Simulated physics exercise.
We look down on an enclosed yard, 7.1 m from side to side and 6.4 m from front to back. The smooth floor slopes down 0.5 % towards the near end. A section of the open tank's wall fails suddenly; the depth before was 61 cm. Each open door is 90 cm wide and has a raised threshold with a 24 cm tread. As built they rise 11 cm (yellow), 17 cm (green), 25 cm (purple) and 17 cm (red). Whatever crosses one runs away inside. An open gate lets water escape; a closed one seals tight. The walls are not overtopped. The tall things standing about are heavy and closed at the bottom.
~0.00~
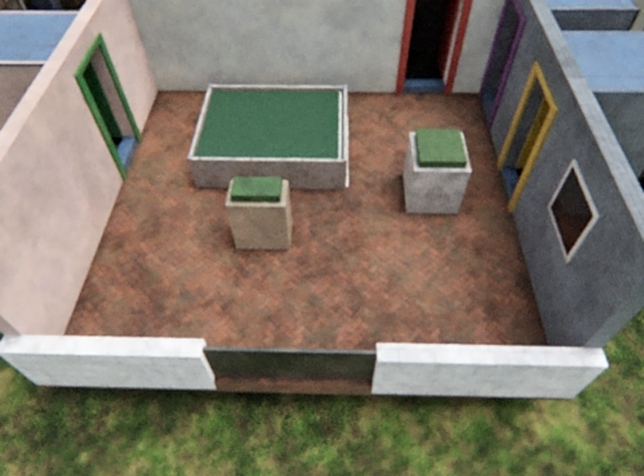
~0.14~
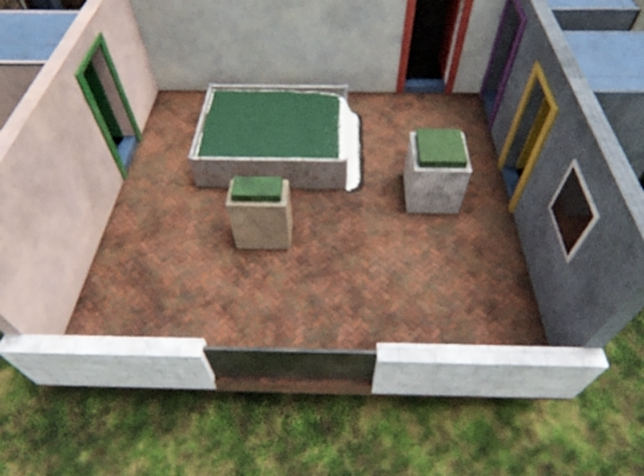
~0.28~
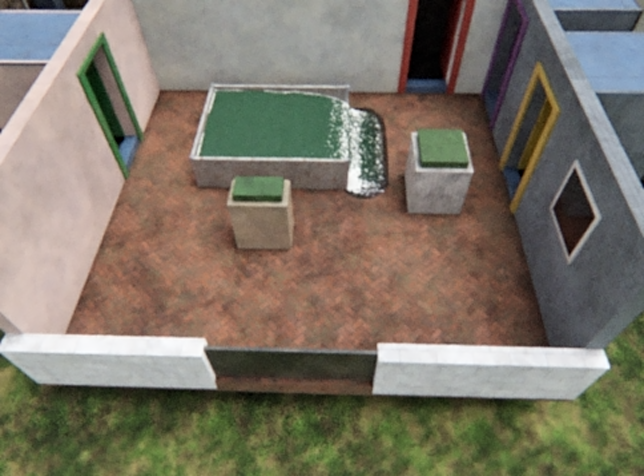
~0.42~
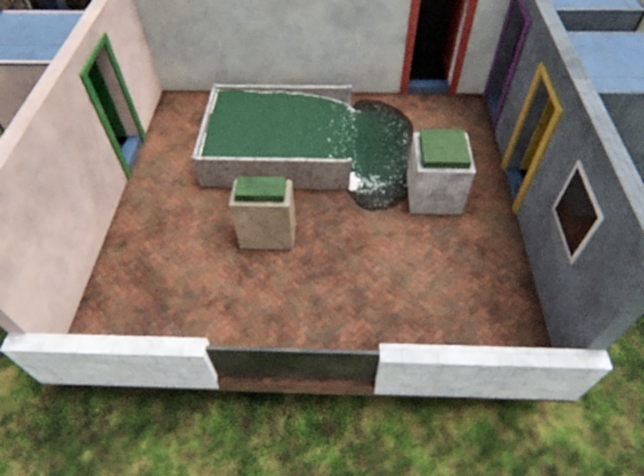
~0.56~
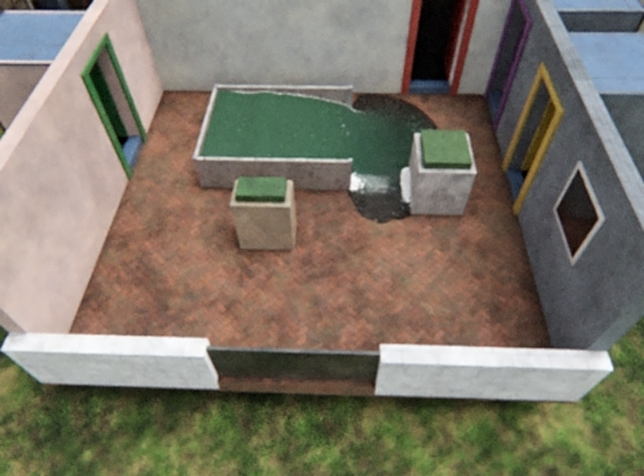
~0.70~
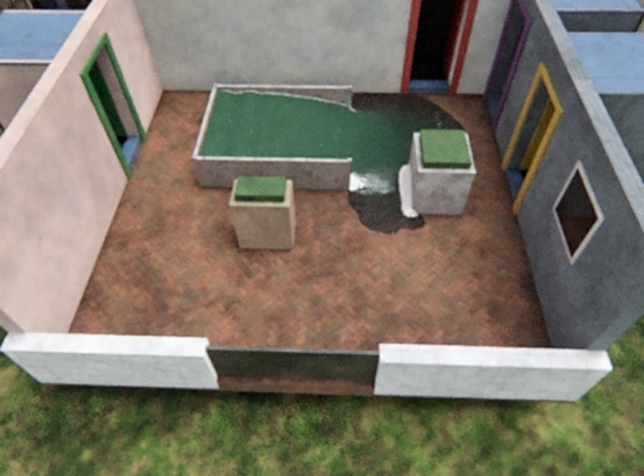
The video shows an enclosed brick-floored yard seen from above, where green water pours from the right side of a large open tank, spreads across the floor and flows around a pale block with a green top.
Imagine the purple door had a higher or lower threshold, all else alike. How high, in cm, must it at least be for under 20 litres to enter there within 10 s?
It would have to be roughly 33 cm high.
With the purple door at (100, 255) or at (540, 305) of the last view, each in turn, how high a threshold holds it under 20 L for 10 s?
Roughly 8.0 and 10.0 cm.
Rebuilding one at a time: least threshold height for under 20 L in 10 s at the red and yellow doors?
Roughly 23 cm at red and 21 cm at yellow.
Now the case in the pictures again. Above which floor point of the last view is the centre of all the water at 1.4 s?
Near (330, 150).
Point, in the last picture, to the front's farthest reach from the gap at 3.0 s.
Around (555, 376).
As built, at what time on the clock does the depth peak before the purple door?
Around 2.4 s.
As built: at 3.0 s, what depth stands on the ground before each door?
Depths in cm: Yellow 19, green 0, purple 35, red 30.
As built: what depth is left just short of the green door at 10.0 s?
Roughly 6.5 cm deep.
After 1.4 s water covers 25 % of the floor, deepest (39 cm) near (497, 153); 24 cm at the purple door, 0 litres in over its 25 cm threshold.
After 3.0 s water covers 50 % of the floor, deepest (37 cm) near (494, 141); 35 cm at the purple door, 53 litres in over its 25 cm threshold.
After 10.0 s water covers 95 % of the floor, deepest (16 cm) near (58, 360); 5 cm at the purple door, 75 litres in over its 25 cm threshold.
At the purple door as built, the water arrived by 1.0 s and peaked near 40 cm at 2.4 s.
Run again over the same 10 s with other heights there, 37 litres in over 29.5 cm, 3 litres over 39.5 cm. The limit of 20 litres is kept from about 33 cm up.
